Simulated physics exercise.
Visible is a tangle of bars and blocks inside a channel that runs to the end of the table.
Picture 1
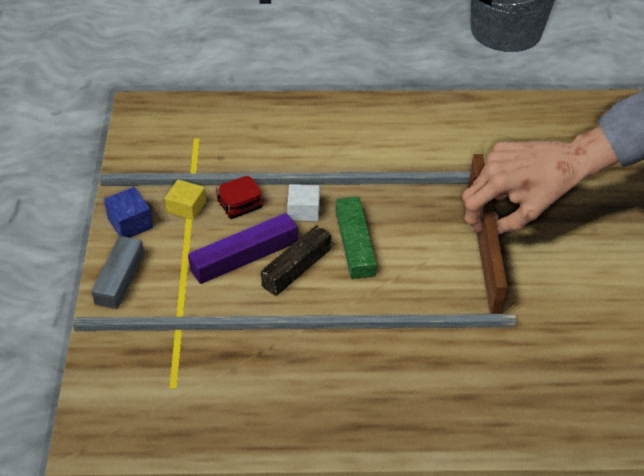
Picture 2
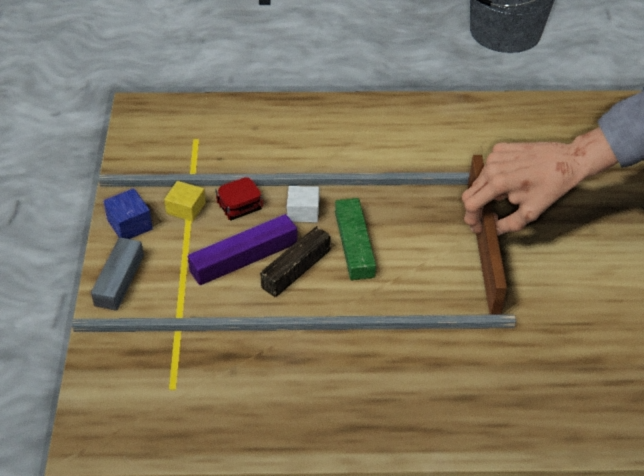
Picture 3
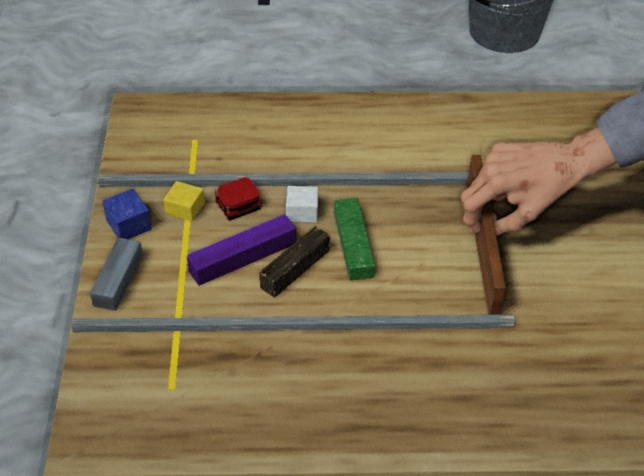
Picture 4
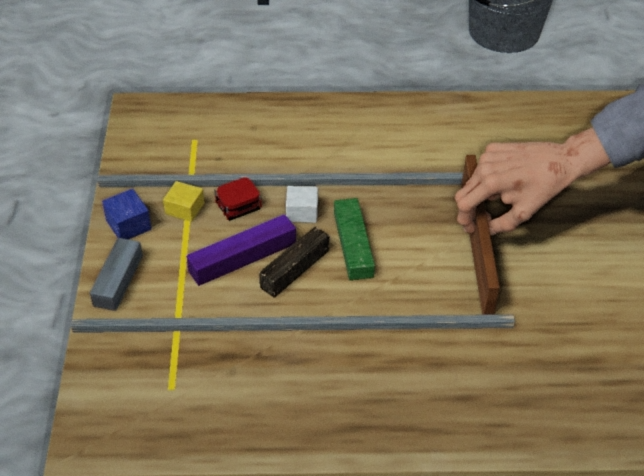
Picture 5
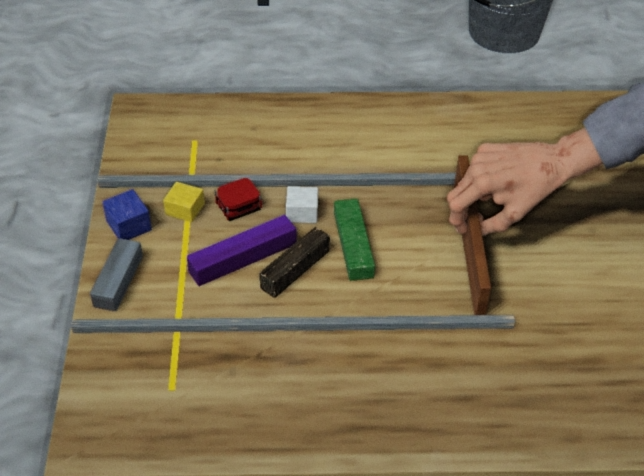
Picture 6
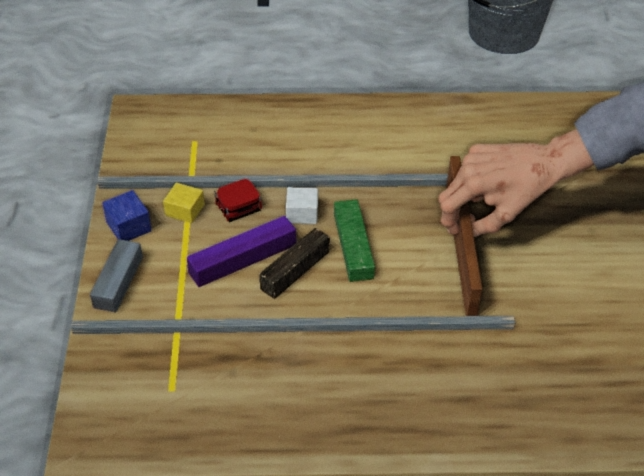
A wooden tabletop with a grey, mottled surface beyond it is seen from above at an angle. Between two grey rails lie a blue block and grey stick at left, a yellow block by a yellow tape line, a red object, a white block, and purple, black and green bars. At right, a hand slides a brown board slightly leftward, while the pieces and view stay practically still.
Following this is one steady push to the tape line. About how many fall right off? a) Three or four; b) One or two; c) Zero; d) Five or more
One or two (b).
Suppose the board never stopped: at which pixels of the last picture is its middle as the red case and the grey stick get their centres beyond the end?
Near (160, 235) in the first case, near (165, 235) in the other.
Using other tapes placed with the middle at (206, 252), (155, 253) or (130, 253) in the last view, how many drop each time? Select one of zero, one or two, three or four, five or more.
The falls would be none at all; three to four; 5 or more.
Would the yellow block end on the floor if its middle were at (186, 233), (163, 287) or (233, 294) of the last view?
One place at a time, it keeps its place; then it keeps its place; then it keeps its place.
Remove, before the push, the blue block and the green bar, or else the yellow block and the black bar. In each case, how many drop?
Tally per try: 0 / 0.
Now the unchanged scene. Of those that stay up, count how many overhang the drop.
I get 1.
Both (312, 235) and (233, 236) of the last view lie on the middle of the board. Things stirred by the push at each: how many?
Respectively 5 and 7.
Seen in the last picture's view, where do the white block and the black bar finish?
The white block comes to rest at (150, 201), and the black bar comes to rest at (145, 275).
A little later, none off yet; grey stick at rest near (117, 275); blue block at rest near (127, 217); yellow block at rest near (184, 203).
Next, none off yet; grey stick at rest near (117, 275); blue block at rest near (127, 217); yellow block at rest near (182, 203).
Later still, none off yet; grey stick at rest near (117, 275); blue block shifted about its own width near (100, 227); yellow block shifted well along near (121, 207).
When it is over, the number that fall off is one or two; down, blue block.
